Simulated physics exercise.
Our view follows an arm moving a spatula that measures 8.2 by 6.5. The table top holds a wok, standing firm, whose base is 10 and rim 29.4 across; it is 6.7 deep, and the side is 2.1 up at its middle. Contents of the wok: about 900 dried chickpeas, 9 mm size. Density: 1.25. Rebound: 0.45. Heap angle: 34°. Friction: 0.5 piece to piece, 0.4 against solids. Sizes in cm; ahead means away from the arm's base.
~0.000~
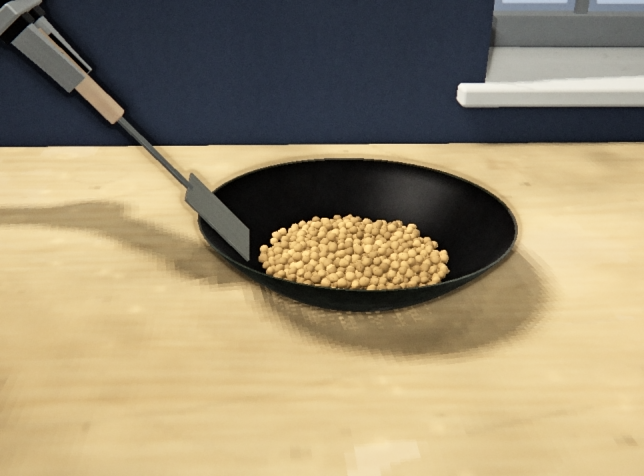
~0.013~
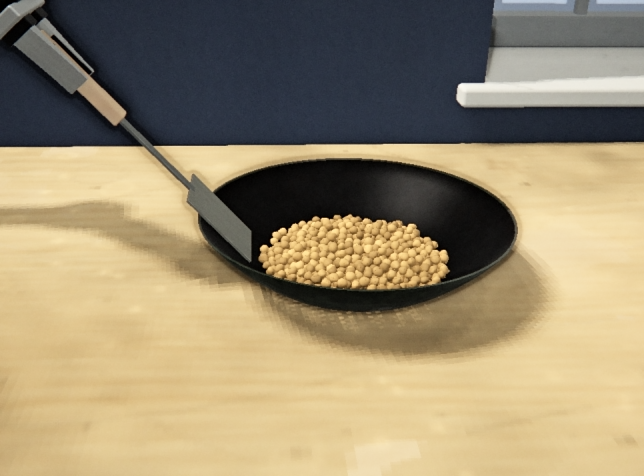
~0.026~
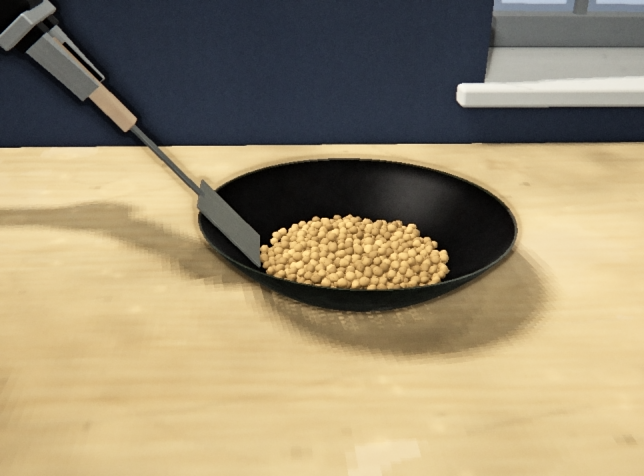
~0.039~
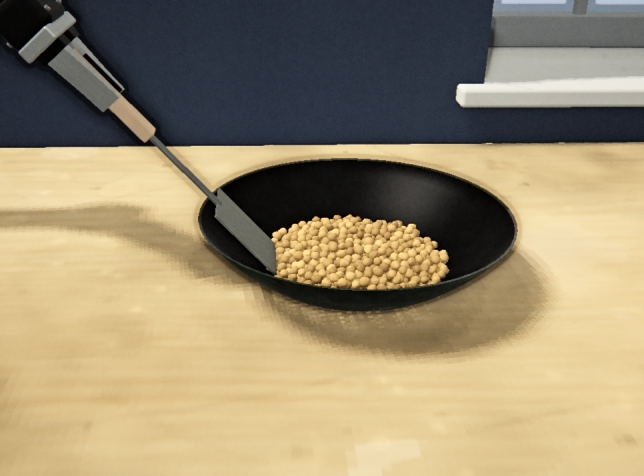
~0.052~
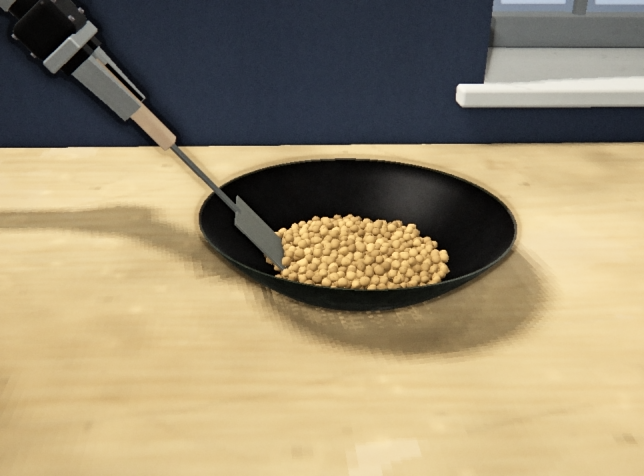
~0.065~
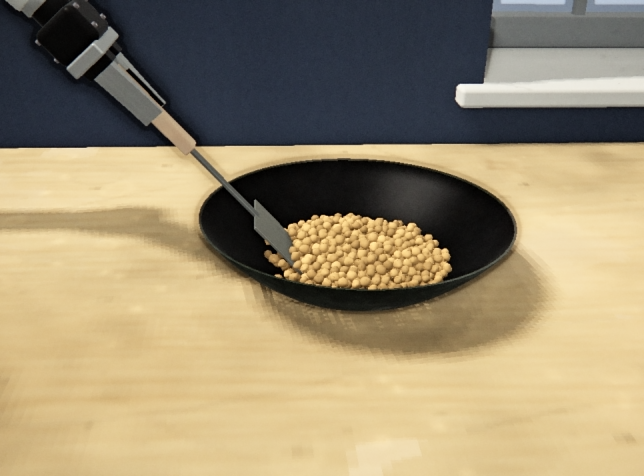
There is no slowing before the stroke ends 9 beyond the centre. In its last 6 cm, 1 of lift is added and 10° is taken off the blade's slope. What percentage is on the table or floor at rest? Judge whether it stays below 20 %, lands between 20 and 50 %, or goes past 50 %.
It lands between 20 and 50 %.
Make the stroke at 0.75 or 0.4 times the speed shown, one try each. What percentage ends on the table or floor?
The two tries give about 15 and 0 in a hundred.
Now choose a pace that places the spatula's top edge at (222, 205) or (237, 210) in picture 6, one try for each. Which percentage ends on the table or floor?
Some 5 and 15 per cent.
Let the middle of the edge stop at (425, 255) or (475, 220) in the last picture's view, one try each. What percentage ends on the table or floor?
The two tries give near 10 and near 35 in a hundred.
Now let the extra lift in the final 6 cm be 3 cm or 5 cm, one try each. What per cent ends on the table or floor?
Result, in order: Approx. 30 % and 25 %.
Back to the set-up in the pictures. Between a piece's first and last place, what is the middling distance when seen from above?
Somewhere around 4 centimetres, I'd say.
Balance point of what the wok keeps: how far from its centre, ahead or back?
About 3.0 centimetres ahead.
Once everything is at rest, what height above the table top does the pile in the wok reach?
About 6.0 cm above the table.
By 0.10 s, sloping 49°, highest piece 6 above the table; 900 in the wok.
By 0.13 s, sloping 47°, highest piece 8 above the table; 900 in the wok.
By 0.35 s, sloping 39°, highest piece 13 above the table; 643 in the wok, 64 on the table or floor, 193 on the blade or in flight.
By 1.40 s, sloping 39°, highest piece 6 above the table; 642 in the wok, 258 on the table or floor.
Final count, 642 in the wok, 258 on the table or floor. That is 29 % on the table or floor.
